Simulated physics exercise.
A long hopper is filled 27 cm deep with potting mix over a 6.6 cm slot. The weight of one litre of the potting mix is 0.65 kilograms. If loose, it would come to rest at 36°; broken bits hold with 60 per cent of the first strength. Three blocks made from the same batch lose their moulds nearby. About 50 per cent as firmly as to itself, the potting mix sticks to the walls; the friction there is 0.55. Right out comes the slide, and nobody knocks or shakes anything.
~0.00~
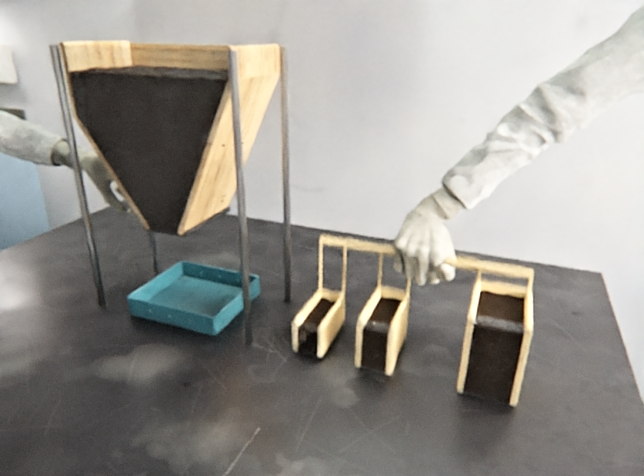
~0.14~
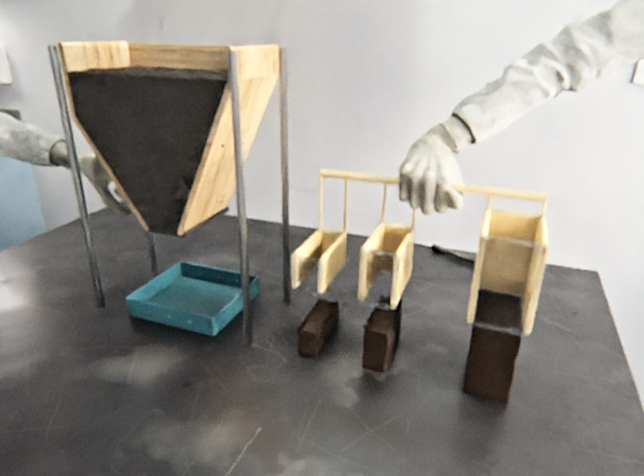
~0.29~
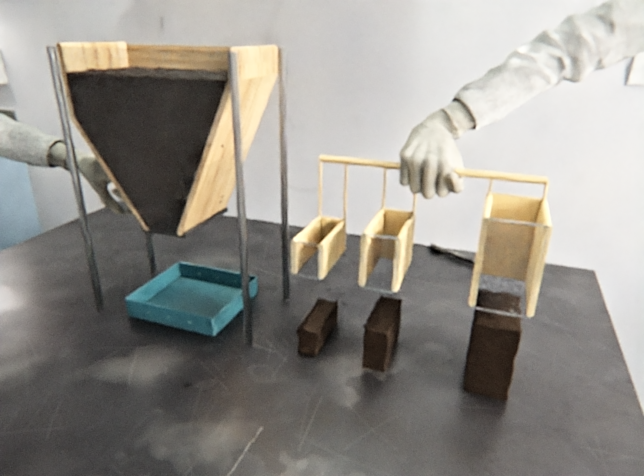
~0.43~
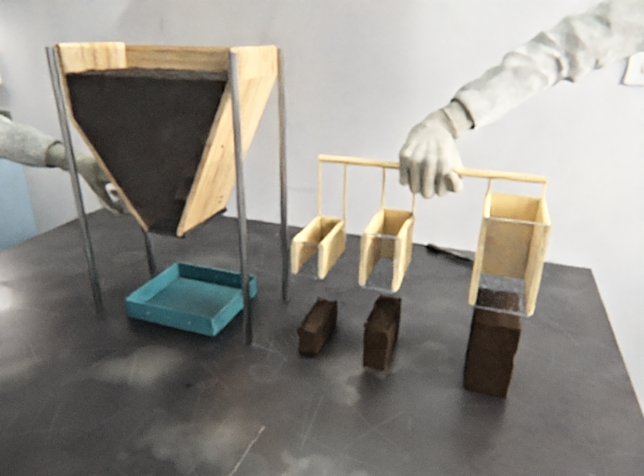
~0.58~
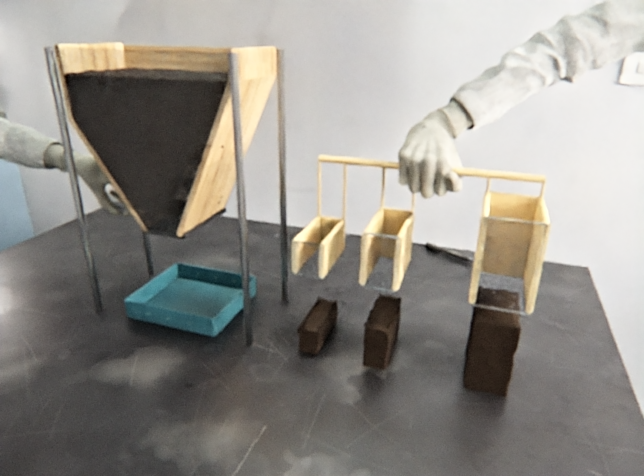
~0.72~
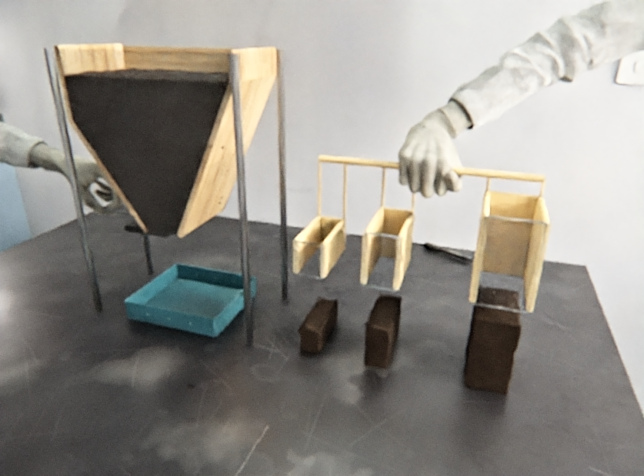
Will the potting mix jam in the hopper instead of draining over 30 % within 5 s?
It clogs the slot.
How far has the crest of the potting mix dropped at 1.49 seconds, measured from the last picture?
0.0 cm.
After 1.07 s, 0 % has run out.
After 1.49 s, 0 % has run out.
After 1.90 s, 0 % has run out.
After 2.32 s, 0 % has run out.
After 5.62 s, 0 % has run out.
